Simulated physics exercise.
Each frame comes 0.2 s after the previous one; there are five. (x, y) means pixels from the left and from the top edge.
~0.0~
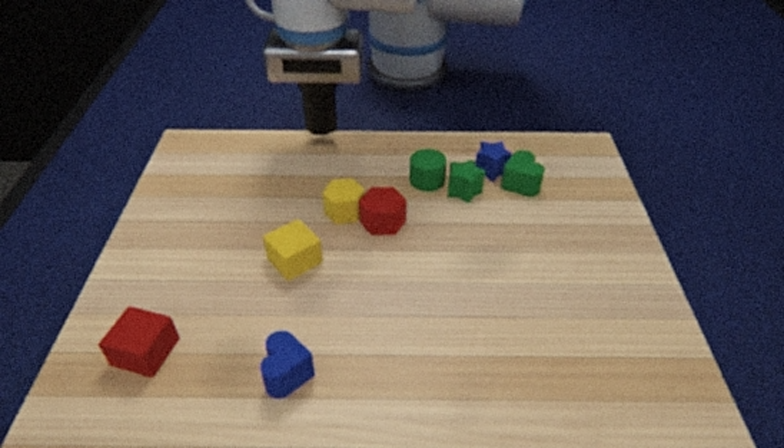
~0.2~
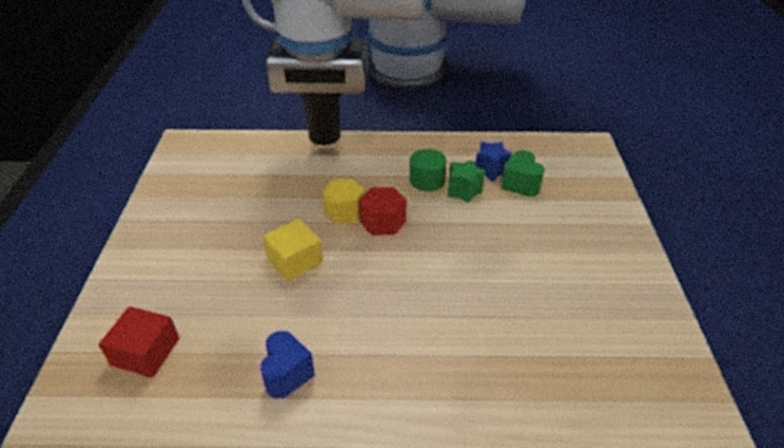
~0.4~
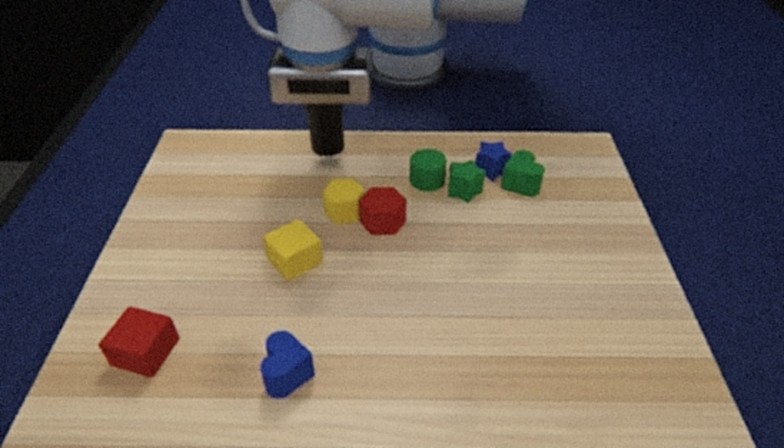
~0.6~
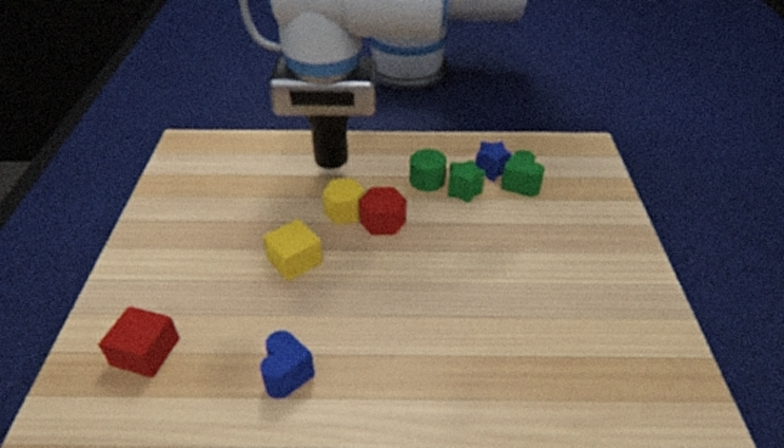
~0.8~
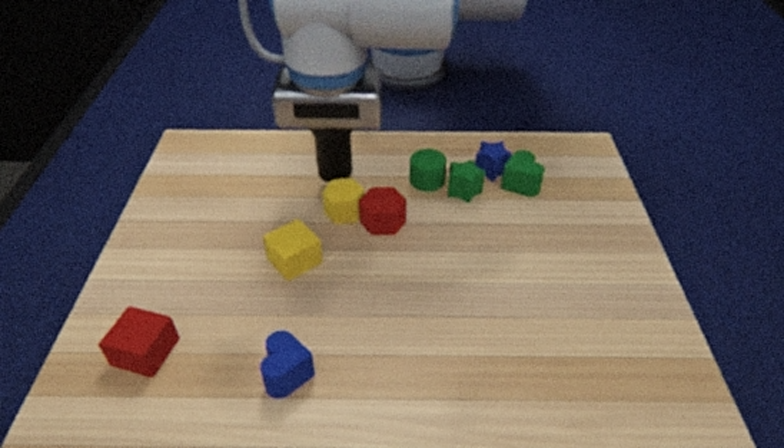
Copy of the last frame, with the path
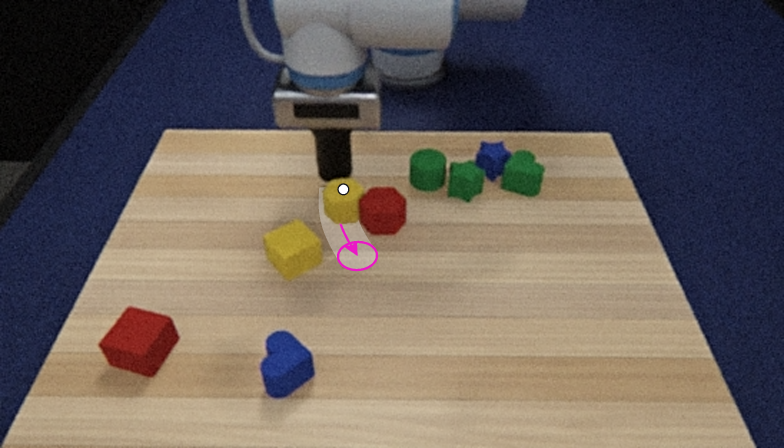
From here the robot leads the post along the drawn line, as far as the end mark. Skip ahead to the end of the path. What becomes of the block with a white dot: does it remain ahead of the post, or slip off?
Still being pushed.
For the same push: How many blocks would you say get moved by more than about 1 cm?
This push will displace two blocks.
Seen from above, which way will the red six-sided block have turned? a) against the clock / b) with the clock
It's a.
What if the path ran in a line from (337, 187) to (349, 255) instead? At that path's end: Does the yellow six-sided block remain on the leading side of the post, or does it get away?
Carried ahead at the end.
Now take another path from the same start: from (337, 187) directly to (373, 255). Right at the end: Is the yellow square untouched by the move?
Going by the path, yes.
Path on the board, from (337, 187) over (340, 220) to (358, 256); the dot is on the yellow six-sided block.
The first path, step by step. One third of the way, post (336, 194); yellow six-sided block (350, 210), turned 25° anticlockwise; red six-sided block (390, 205), turned 30° anticlockwise.
Two thirds of the way, post (343, 217); yellow six-sided block (362, 233), turned 35° anticlockwise; red six-sided block (394, 206), turned 45° anticlockwise.
At the end, post (357, 240); yellow square in place; yellow six-sided block (378, 258), turned 30° anticlockwise; red six-sided block (394, 206), turned 45° anticlockwise.
